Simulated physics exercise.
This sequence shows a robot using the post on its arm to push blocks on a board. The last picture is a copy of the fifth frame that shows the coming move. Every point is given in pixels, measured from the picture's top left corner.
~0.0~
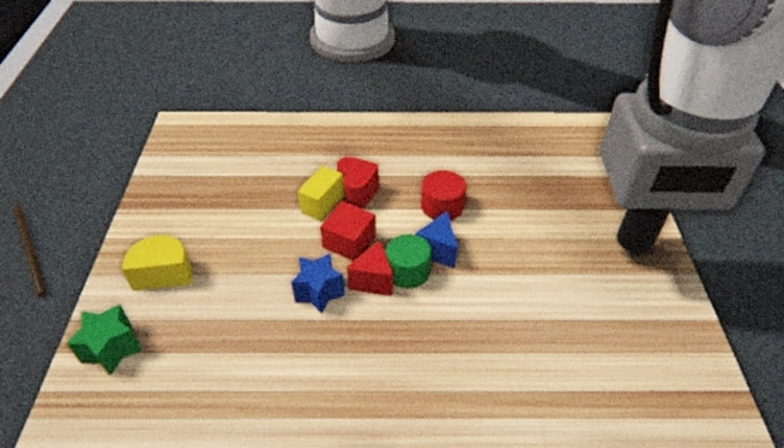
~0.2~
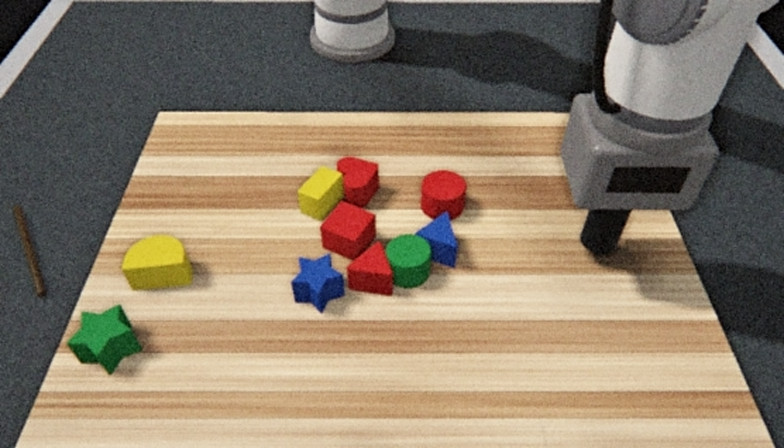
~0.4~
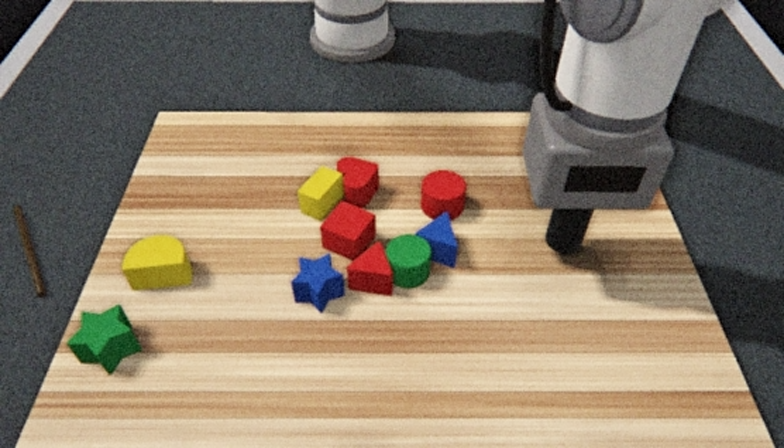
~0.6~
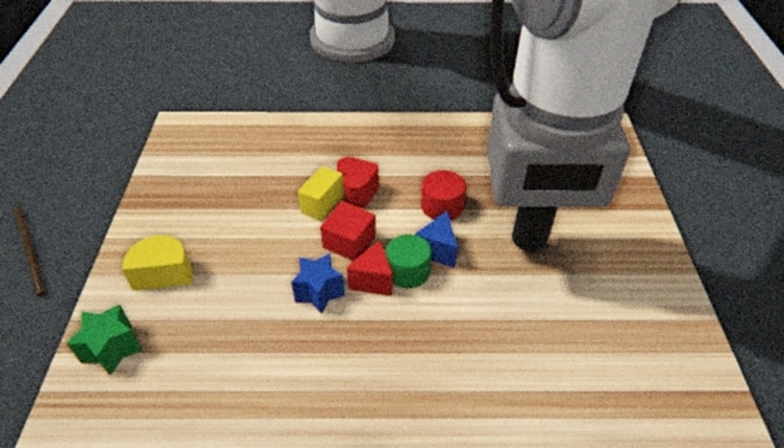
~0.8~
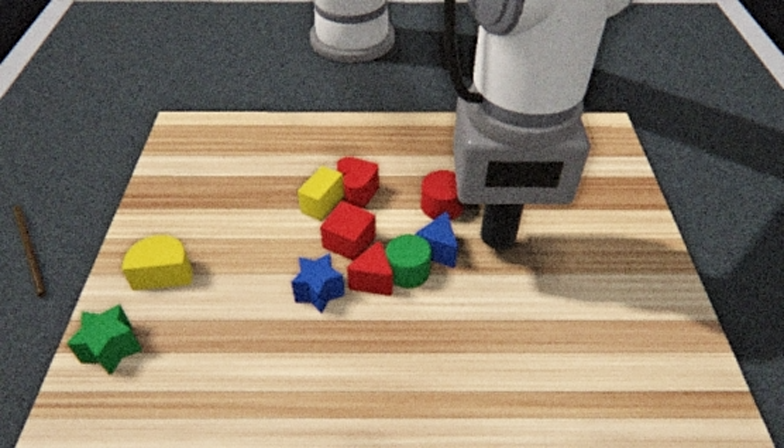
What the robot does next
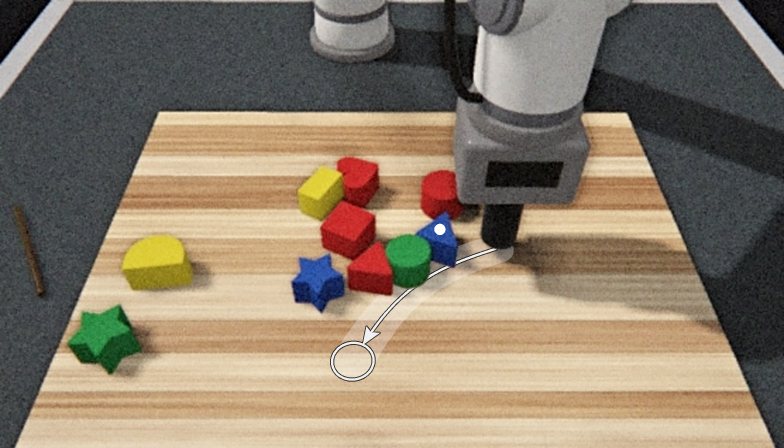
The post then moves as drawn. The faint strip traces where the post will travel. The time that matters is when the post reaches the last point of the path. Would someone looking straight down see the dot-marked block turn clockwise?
Yes, that is how it ends up.
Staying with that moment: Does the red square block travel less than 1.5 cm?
That would be a yes.
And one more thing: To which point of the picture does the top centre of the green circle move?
It is at (375, 249).
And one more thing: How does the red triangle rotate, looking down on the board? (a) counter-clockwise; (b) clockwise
The answer is a.
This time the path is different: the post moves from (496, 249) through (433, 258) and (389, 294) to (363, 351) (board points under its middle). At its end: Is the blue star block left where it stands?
No
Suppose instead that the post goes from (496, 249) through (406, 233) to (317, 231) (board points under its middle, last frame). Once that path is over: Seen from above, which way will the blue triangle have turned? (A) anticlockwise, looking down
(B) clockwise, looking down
The one that fits is A, anticlockwise, looking down.
Drawn move, from (496, 249) by way of (440, 271) and (391, 308) to (353, 361); the dot is on the blue triangle.
On the path given first. One third of the way, post at (440, 259); red triangle at (365, 264); green circle at (399, 249); blue triangle at (421, 224), turned 35° clockwise.
Two thirds of the way, post at (391, 296); blue star block at (306, 277), turned 30° clockwise; red triangle at (344, 267), turned 35° anticlockwise; green circle at (375, 249); blue triangle at (420, 223), turned 40° clockwise.
At the end, post at (352, 349); blue star block at (306, 277), turned 30° clockwise; red square block still; red triangle at (344, 267), turned 35° anticlockwise; green circle at (375, 249); blue triangle at (420, 223), turned 40° clockwise.
